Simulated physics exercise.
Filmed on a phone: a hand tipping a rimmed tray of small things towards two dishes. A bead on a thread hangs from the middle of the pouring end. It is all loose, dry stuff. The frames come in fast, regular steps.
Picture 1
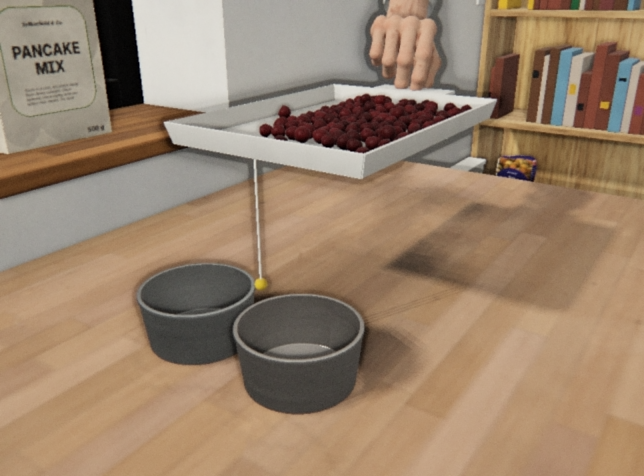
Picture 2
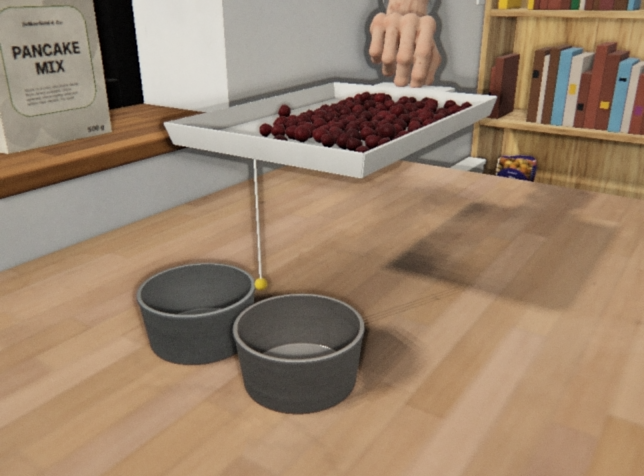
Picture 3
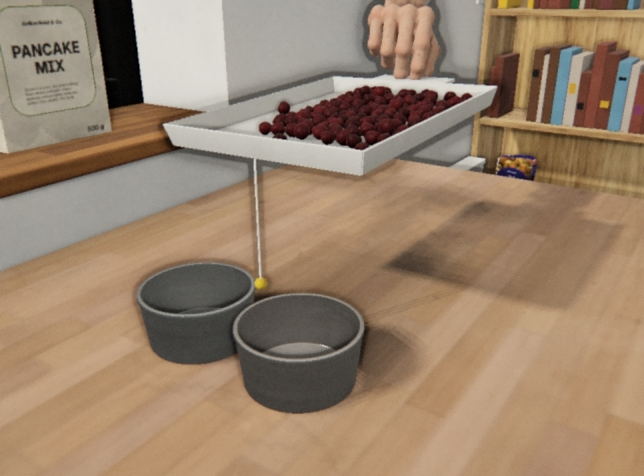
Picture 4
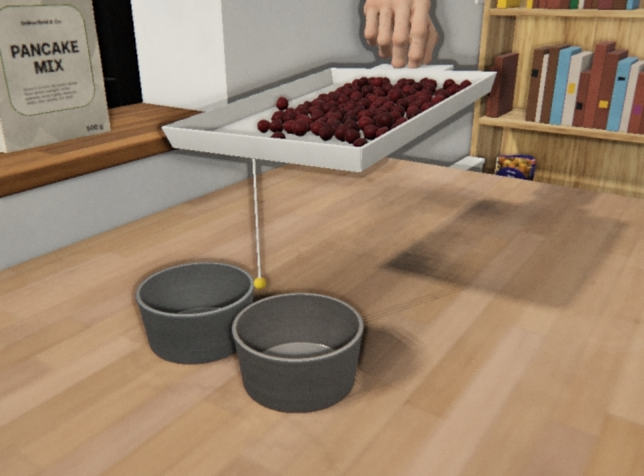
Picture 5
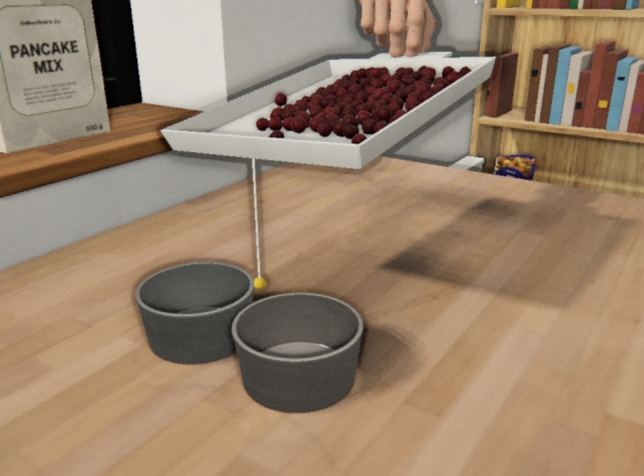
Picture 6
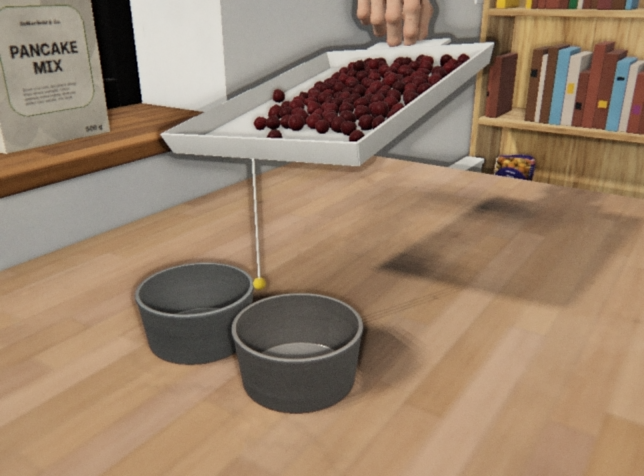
A hand grips the far side of a white rimmed tray of dark red dried cherries, seen from slightly above a pale wooden table in a kitchen. Two dark grey dishes sit below, near a yellow bead on a white thread, with pancake mix at left and bookshelves at right. The tray's far side gradually rises, tilting slightly leftward, while the camera stays still.
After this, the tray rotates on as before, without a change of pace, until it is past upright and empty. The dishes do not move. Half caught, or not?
Caught overall: Over half.
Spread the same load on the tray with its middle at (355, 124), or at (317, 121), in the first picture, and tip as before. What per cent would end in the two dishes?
The first gives 60 %, the second 70 %.
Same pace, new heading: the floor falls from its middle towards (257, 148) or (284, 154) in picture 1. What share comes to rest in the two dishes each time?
Near 50 % and 30 %.
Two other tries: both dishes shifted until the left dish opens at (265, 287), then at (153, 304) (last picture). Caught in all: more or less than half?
One: Below a half. Two: More than half.
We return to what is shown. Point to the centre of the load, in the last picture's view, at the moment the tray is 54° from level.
Around (245, 94).
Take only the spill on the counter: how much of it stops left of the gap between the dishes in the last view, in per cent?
It comes to 100 per cent or so.
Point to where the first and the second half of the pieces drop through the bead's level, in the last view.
Early half (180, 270), late half (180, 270).
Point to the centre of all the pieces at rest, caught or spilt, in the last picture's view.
At about (183, 330).
Soon after the last picture, tray tipped steeply; nearly all on the tray; a stray few in the air.
A little later, tray tipped right over; nearly all on the tray; a stray few in the left dish; a small part outside both; a stray few in the air.
Later still, tray tipped past a quarter turn; about two thirds in the left dish; about a third outside both.
At rest, tray tipped past a quarter turn; none in the right dish; about two thirds in the left dish; about a third outside both.
